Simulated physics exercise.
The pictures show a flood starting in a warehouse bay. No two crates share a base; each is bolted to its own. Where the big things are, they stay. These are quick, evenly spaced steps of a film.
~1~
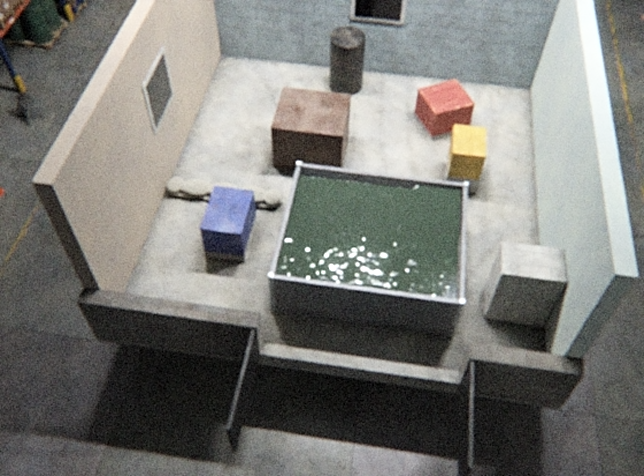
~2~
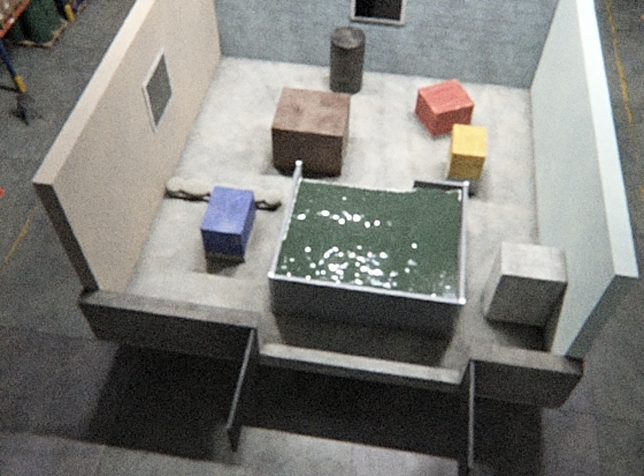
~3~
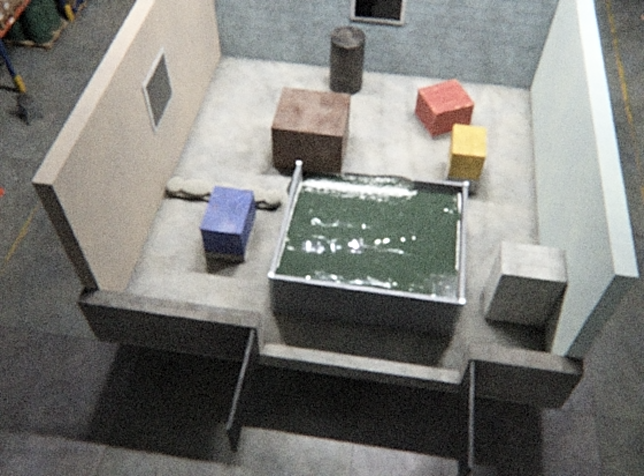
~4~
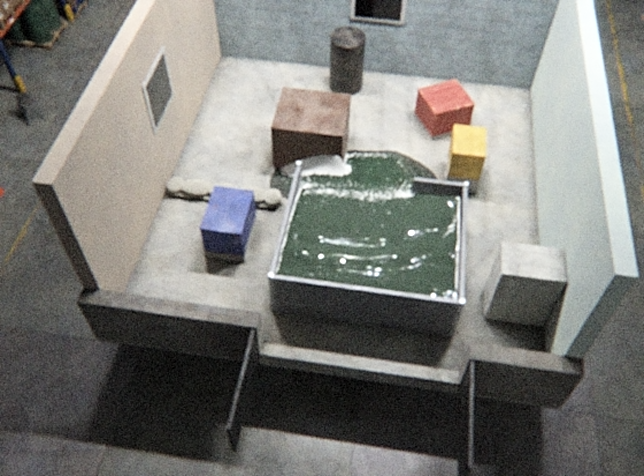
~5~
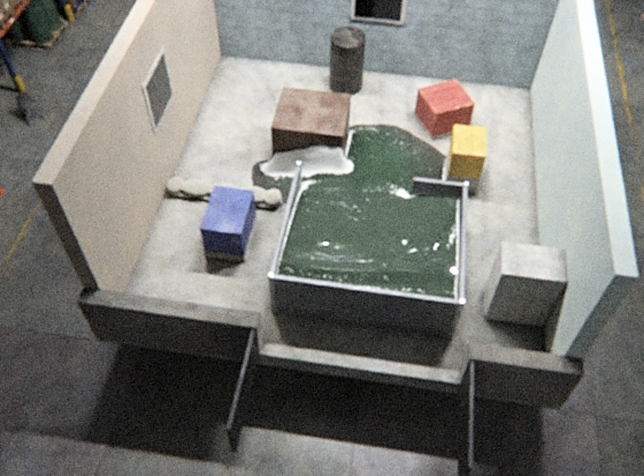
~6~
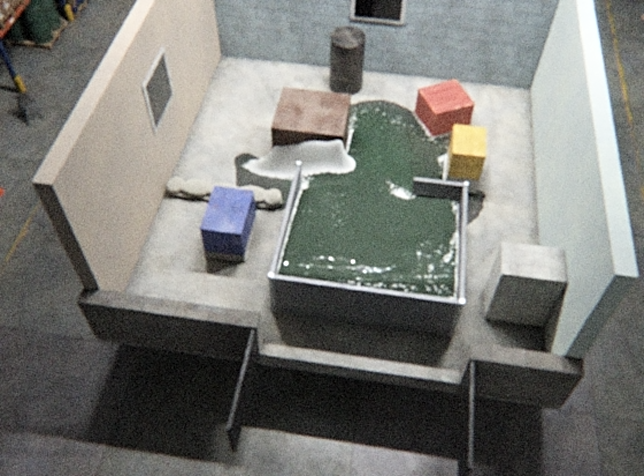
Green water sits level in an open tank in a walled bay, then ripples as a gap opens on the tank's far side. It pours out through the gap onto the pale floor, spreads to the brown crate, and runs on between it and the red and yellow crates toward the back wall.
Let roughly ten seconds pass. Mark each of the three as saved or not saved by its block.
Yellow crate - saved; blue crate - saved; red crate - not saved.
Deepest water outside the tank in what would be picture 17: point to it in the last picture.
Somewhere around pixel (378, 78).
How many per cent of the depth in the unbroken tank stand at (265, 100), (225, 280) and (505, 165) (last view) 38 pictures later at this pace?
Around 20, 4 and 20 %.
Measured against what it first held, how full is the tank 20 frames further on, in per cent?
Some 32 per cent.
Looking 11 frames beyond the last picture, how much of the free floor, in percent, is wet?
55 %, roughly.
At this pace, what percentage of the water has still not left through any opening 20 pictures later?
The share not yet gone is roughly 100 percent.
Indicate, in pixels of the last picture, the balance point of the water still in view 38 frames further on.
Close to (364, 169), I reckon.
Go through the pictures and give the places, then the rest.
The first frame shows the open tank at (373, 231) is whole and still.
In the second frame, the front is at a hidden place, out from the gap on the open tank's far side.
In the third frame, water pours out on the open tank's far side and has run to a hidden place.
In the fourth frame, water pours out on the open tank's far side and has run to (279, 171).
In the fifth frame, the front is at (396, 130), out from the gap on the open tank's far side.
In the sixth frame, the front is at (384, 103), out from the gap on the open tank's far side.
A moment on, water covers 35 % of the floor; the yellow crate water round its plinth, the blue crate not reached, the red crate water round its plinth.
Next, water covers 55 % of the floor; the yellow crate water round its plinth, the blue crate water round its plinth, the red crate water round its plinth.
Then, water covers 75 % of the floor; the yellow crate water round its plinth, the blue crate water round its plinth, the red crate water round its plinth.
Later, water covers 95 % of the floor; the yellow crate water round its plinth, the blue crate water round its plinth, the red crate water round its plinth.
In the end, water covers 95 % of the floor; the yellow crate stayed above the water, the blue crate stayed above the water, the red crate was topped.
